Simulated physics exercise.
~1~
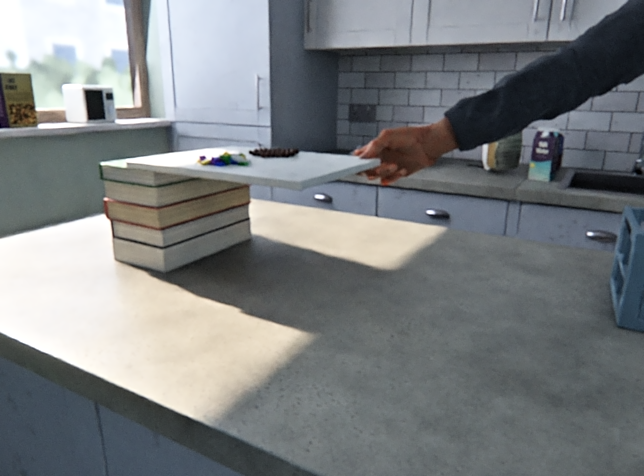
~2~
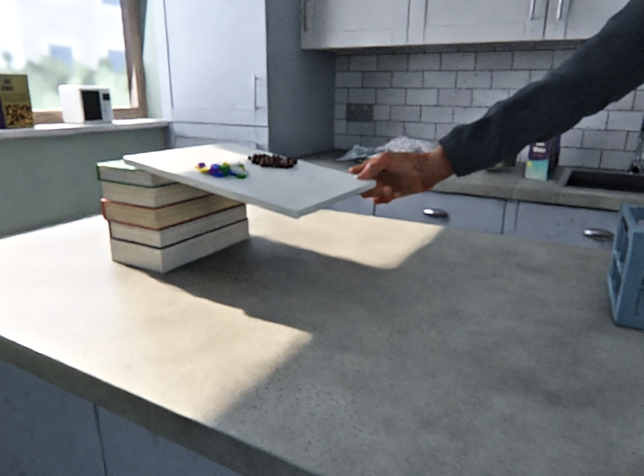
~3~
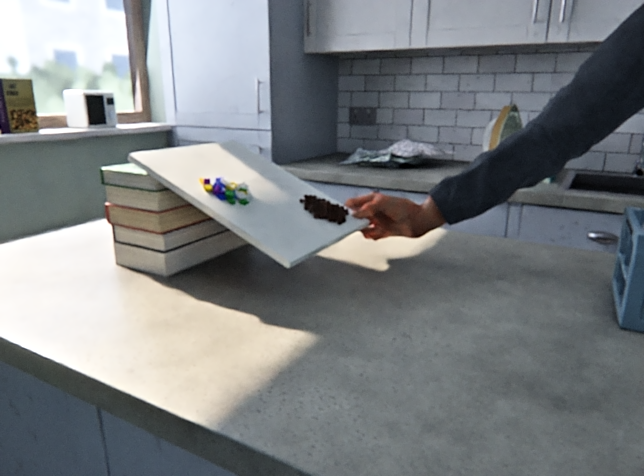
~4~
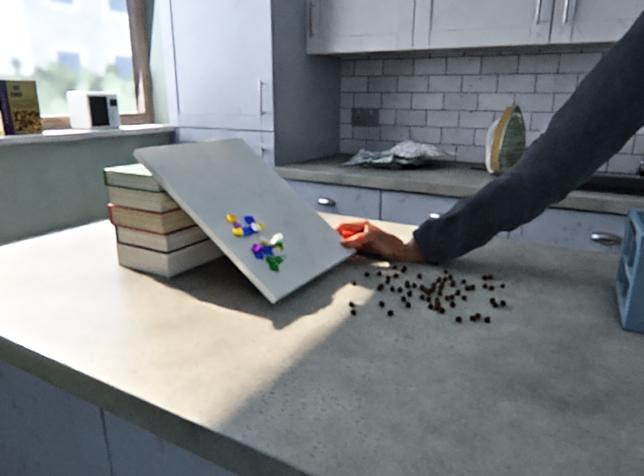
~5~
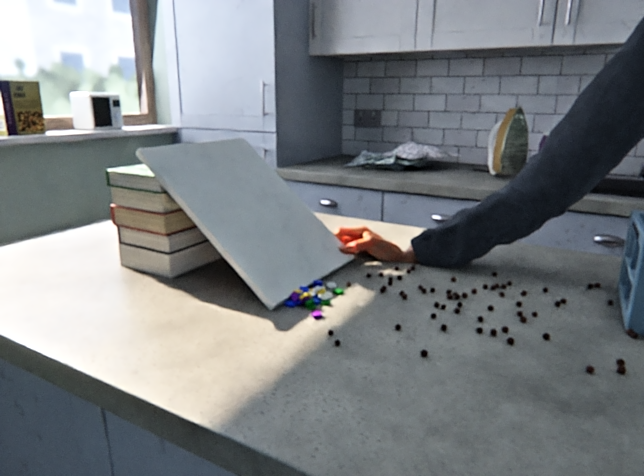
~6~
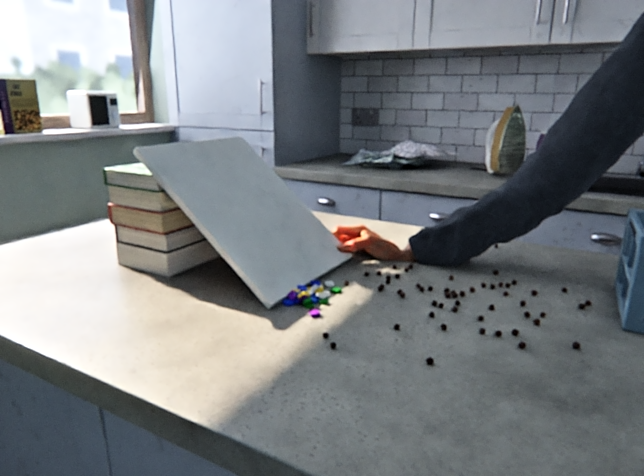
At first, a hand holds one end of a pale board level above a kitchen counter, its other end resting on a stack of books, with a cluster of small colourful pieces and a cluster of dark round bits on top. The hand lowers its end, and the board begins to slope. As it steepens, the dark bits slide toward the hand, then spill off and scatter across the counter. The colourful pieces slide down after them and gather at the board's foot. Finally, the board rests steeply against the books, the hand still beside it, with the dark bits spread much farther away.
